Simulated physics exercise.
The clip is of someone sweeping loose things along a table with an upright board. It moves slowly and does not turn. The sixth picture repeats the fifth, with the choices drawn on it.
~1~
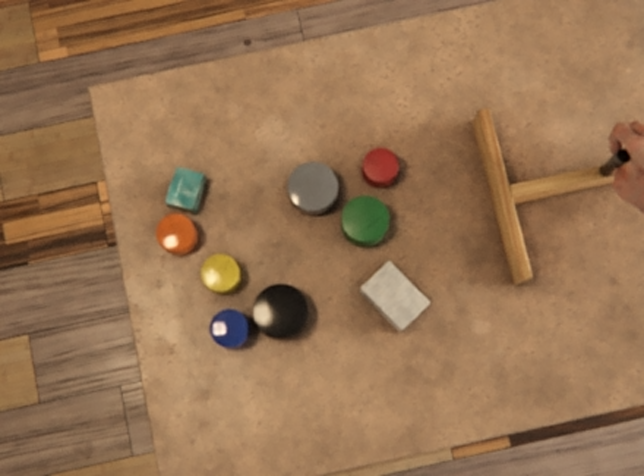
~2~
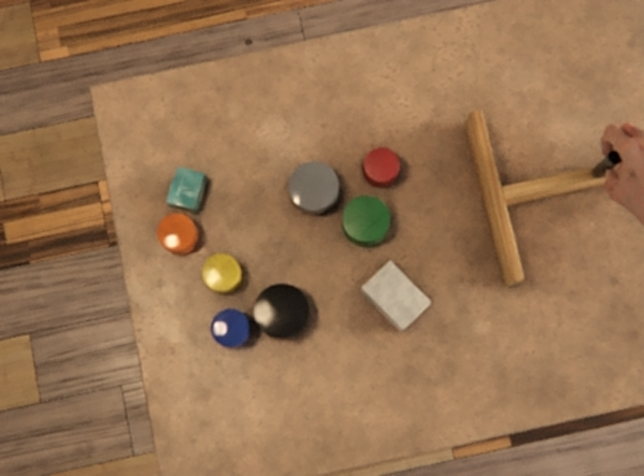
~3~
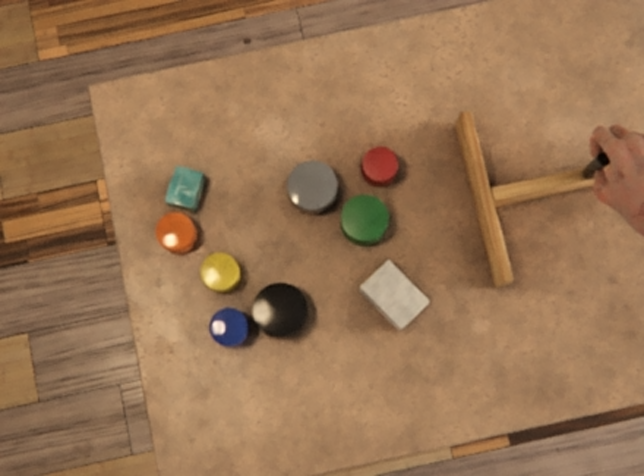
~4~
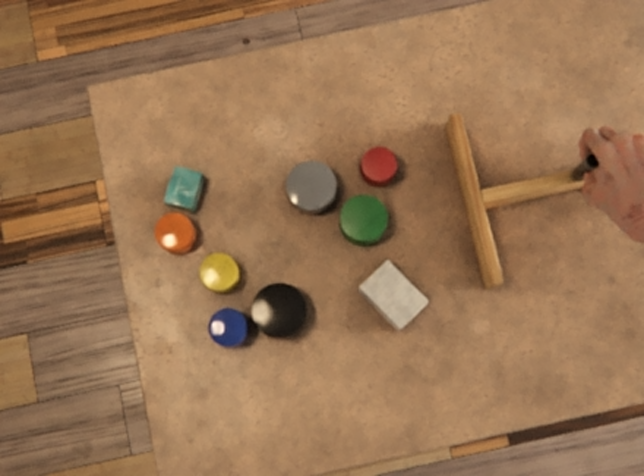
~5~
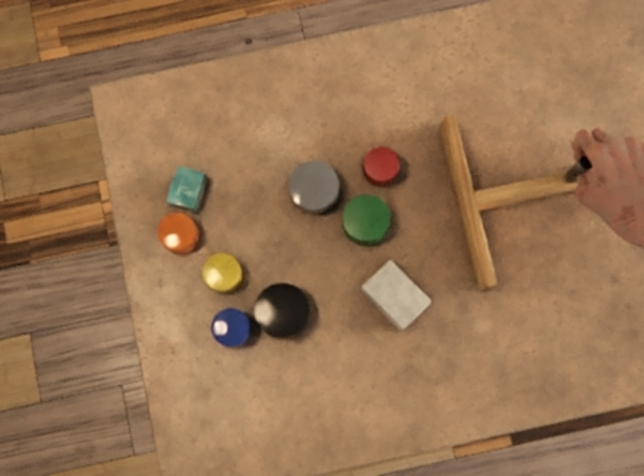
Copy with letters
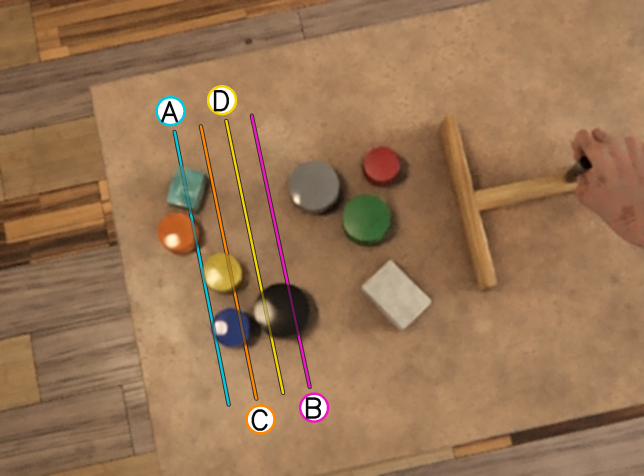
In this clip, a hand holding a wooden T-shaped tool slides its upright board slowly leftward across a brown surface toward a scattered group of colourful pots, tins, a turquoise box and a white block, which all stay still.
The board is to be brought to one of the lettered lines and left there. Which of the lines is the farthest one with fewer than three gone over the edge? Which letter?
At A, and not beyond.
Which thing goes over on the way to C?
The blue pot goes over.
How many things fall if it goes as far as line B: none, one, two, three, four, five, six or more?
The count is none.
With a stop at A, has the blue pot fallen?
Yes.
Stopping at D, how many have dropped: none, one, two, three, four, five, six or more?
By then, none.
On the copy, A at (201, 265); B at (280, 248); C at (228, 259); D at (254, 253).
On A. First, board (374, 220); white block (365, 305); red tin (337, 177).
Then, board (277, 241); blue pot (179, 345); orange pot (170, 238).
Finally, board (201, 257); blue pot over the edge; orange pot over the edge; two fallen.
By contrast, B is within the limit but short; C is within the limit but short; D is within the limit but short.
